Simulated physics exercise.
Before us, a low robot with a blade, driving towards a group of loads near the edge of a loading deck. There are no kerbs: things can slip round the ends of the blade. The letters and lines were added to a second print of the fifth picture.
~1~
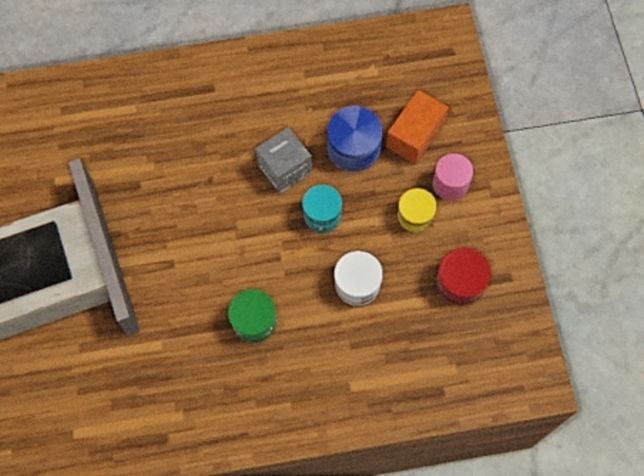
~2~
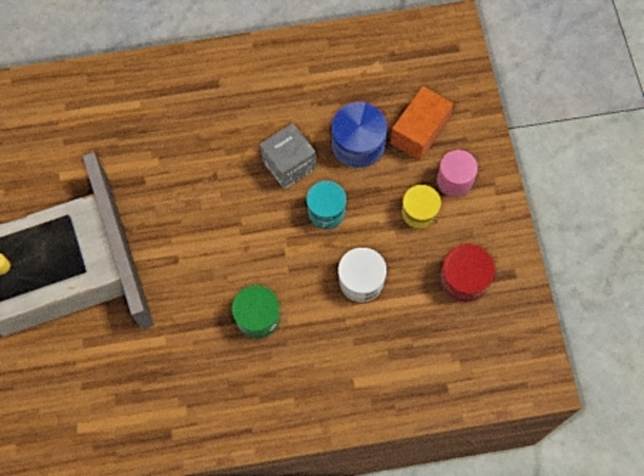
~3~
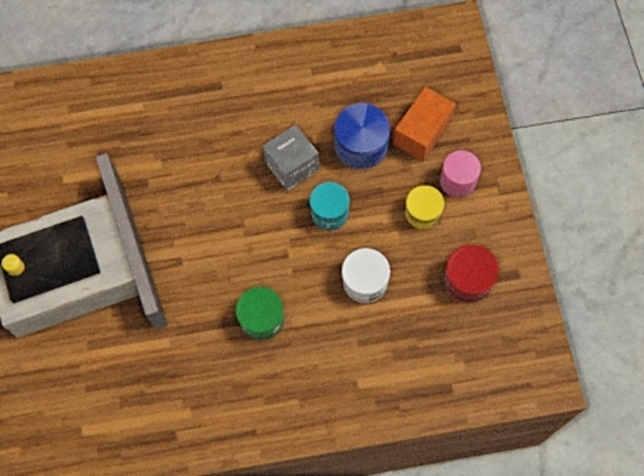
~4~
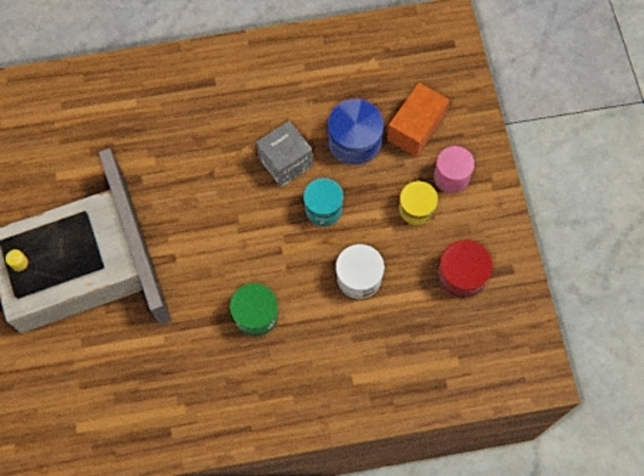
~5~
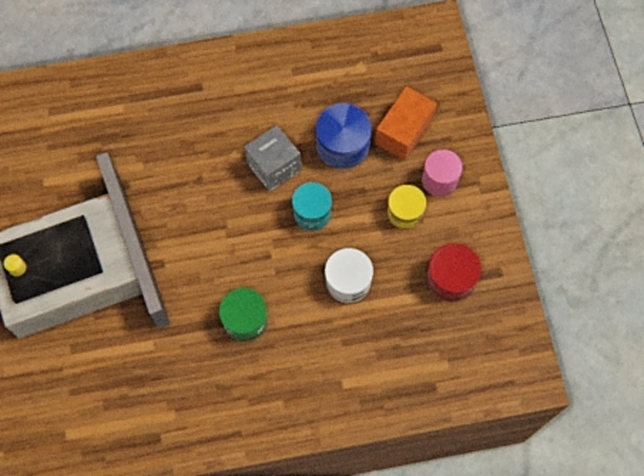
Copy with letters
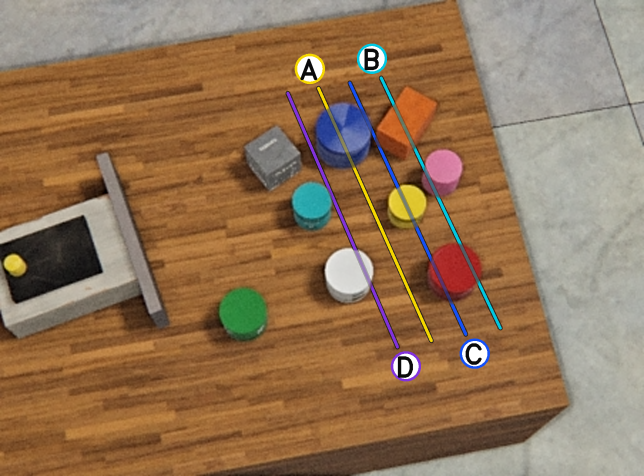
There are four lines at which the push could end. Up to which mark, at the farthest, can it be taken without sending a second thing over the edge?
Stop at B.
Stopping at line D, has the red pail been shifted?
By then, no.
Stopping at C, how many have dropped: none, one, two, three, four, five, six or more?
By then, none.
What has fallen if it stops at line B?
The orange crate goes over.
On the marked copy, A at (372, 208); B at (438, 197); C at (405, 202); D at (340, 214).
Following B. Soon after the start, robot (171, 236); green pail (280, 325); pink canister (442, 173).
Later, robot (285, 217); orange crate (439, 121); blue canister (395, 124).
In the end, robot (371, 202); orange crate over the edge; blue canister (472, 106); one fallen.
As for the rest, A is within the limit but short; C is within the limit but short; D is within the limit but short.
